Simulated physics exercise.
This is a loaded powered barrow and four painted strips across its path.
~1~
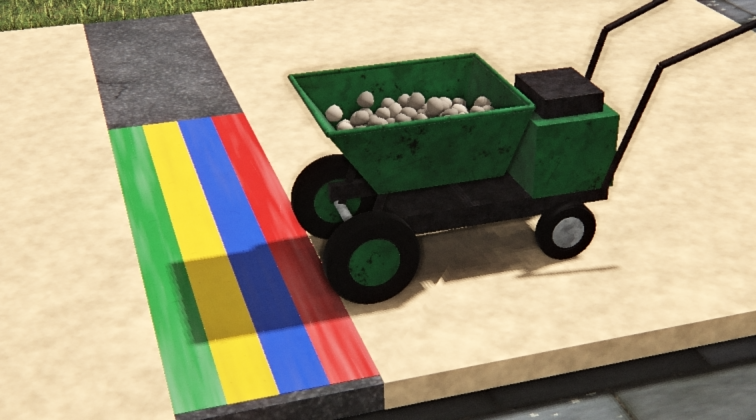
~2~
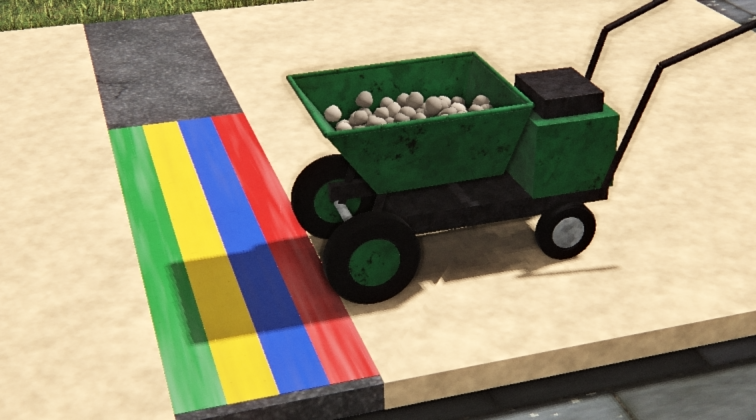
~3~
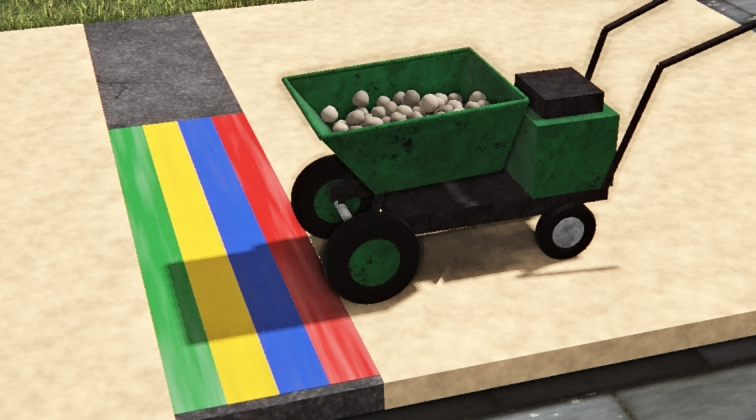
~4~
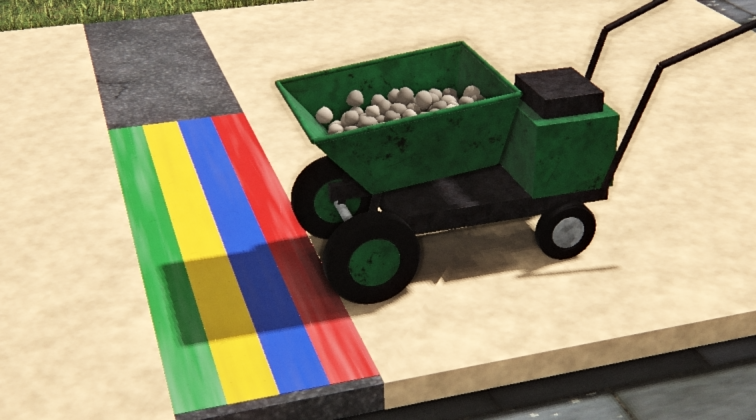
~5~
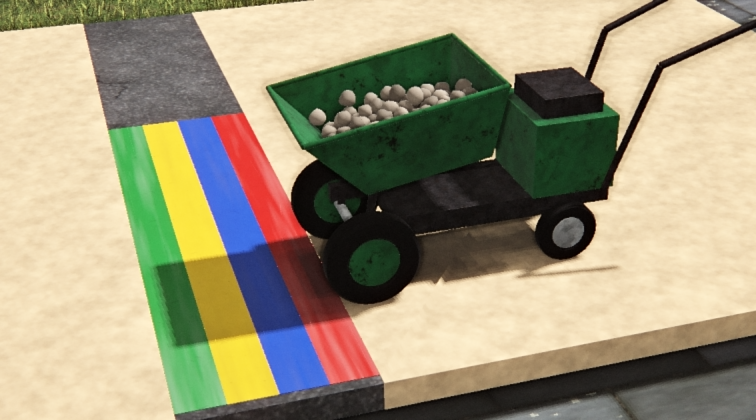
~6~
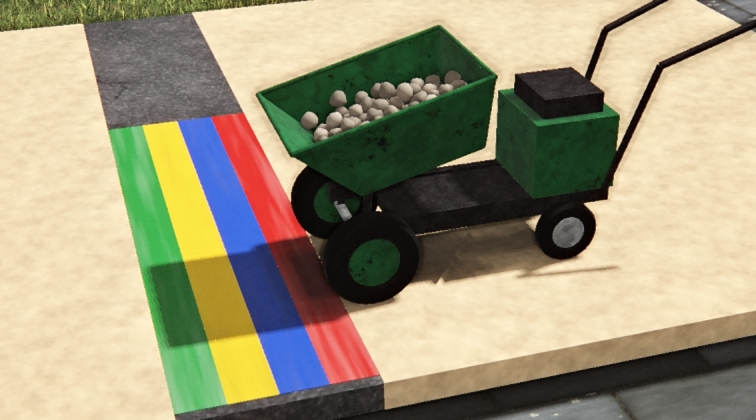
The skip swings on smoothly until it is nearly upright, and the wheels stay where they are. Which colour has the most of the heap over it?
The heap favours the green strip.
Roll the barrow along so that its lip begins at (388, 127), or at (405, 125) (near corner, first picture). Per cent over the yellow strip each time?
About 40 and 30 per cent.
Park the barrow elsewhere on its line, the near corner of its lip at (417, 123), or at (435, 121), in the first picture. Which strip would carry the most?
One: That blue strip. Two: Blue.
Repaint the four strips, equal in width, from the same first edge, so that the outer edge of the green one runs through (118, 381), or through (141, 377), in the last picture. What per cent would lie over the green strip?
Roughly 30 per cent, and 40 per cent.
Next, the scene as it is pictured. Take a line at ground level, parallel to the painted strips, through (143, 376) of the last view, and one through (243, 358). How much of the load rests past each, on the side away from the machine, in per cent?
About 10 and 80 per cent.
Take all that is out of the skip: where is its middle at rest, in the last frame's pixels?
Around (168, 294).
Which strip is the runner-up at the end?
In second place: Yellow.
Soon after the last picture, skip tipped steeply; all in the skip.
A little later, skip tipped right over; most in the skip; a stray few over the yellow strip; a small part over the green strip.
Later still, skip tipped right over; about a quarter in the skip; about a quarter over the yellow strip; about half over the green strip; about a quarter off the paint.
At rest, skip tipped right over; a small part in the skip; none over the red strip; none over the blue strip; about a quarter over the yellow strip; about half over the green strip; about a quarter off the paint.
